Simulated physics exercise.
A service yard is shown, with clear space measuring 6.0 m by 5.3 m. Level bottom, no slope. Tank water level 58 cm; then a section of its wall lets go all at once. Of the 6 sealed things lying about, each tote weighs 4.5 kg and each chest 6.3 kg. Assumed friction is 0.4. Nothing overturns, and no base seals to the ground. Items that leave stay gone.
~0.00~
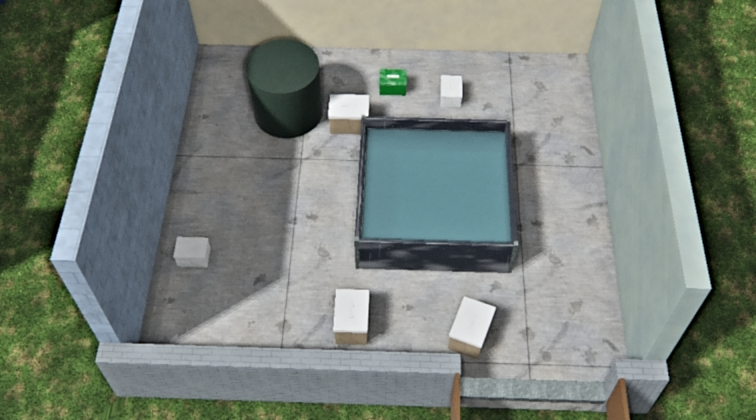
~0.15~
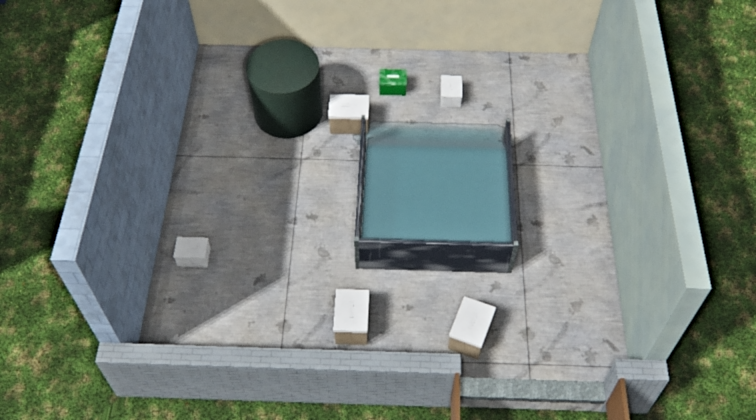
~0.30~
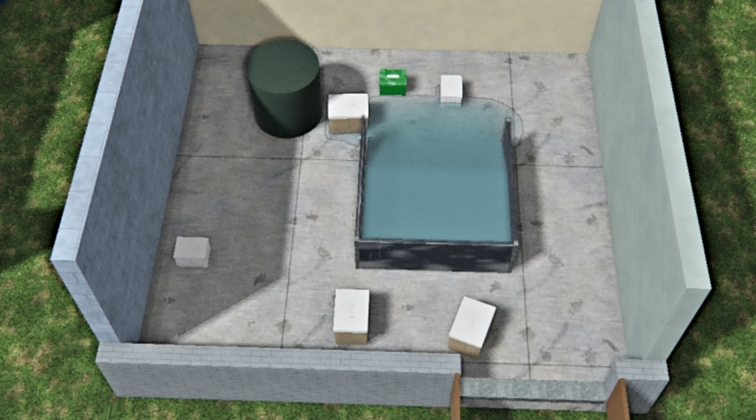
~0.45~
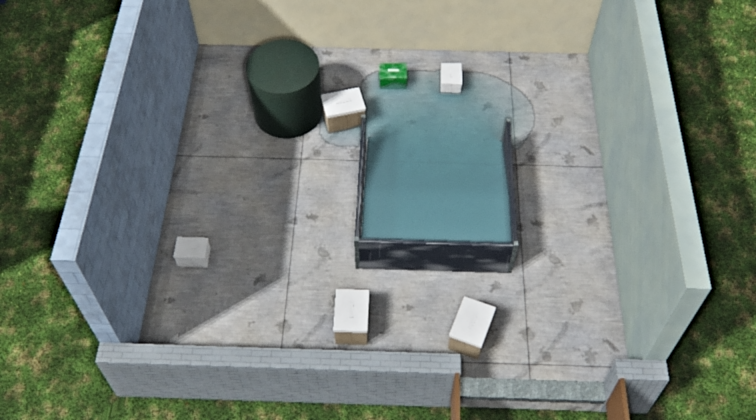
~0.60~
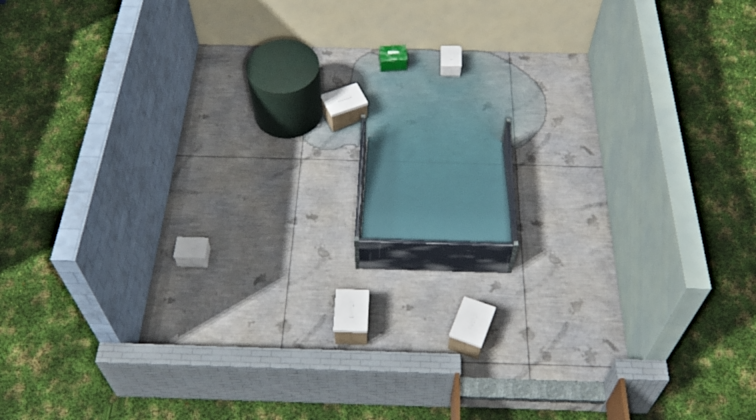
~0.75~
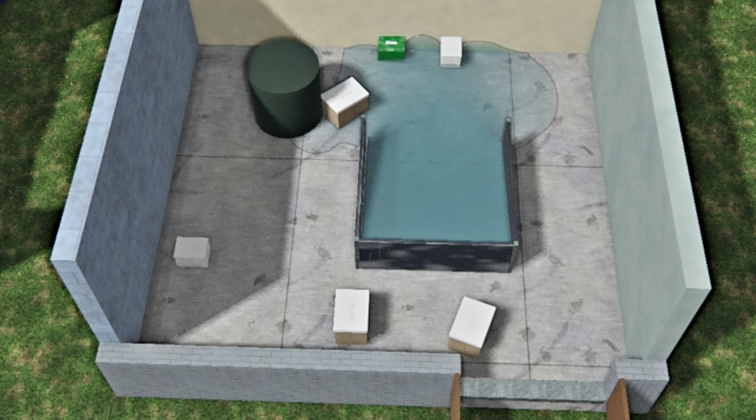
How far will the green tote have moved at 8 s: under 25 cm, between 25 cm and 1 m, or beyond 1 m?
Beyond 1 m.
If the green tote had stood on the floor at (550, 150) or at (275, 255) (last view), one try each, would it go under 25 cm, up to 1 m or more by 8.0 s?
Try one, it is swept a long way; try two, it is swept a long way.
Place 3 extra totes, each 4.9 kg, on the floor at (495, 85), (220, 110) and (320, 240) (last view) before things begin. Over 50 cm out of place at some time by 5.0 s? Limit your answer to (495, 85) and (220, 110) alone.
Taking them in order, they come out greater and greater.
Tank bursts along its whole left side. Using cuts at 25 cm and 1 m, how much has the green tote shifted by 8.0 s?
Well, the green tote goes a long way then.
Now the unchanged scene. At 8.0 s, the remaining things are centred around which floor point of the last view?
I'd put it close to (408, 324) in the last view.
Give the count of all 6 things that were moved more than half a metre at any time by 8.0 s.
That comes to 6.
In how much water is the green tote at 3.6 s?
Somewhere close to 23 cm.
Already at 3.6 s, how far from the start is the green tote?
300 cm or so by then.
After 1.6 s the green tote is near (345, 32), 1.0 m from its start, afloat; 0 of 6 are out; 3 afloat.
After 3.6 s the green tote is near (201, 64), 2.8 m from its start, afloat; 0 of 6 are out; 2 afloat.
After 5.6 s the green tote is near (229, 270), 3.9 m from its start, aground; 0 of 6 are out; 3 afloat.
After 8.0 s the green tote is near (271, 313), 4.2 m from its start, afloat; 1 of 6 are out; 5 afloat.
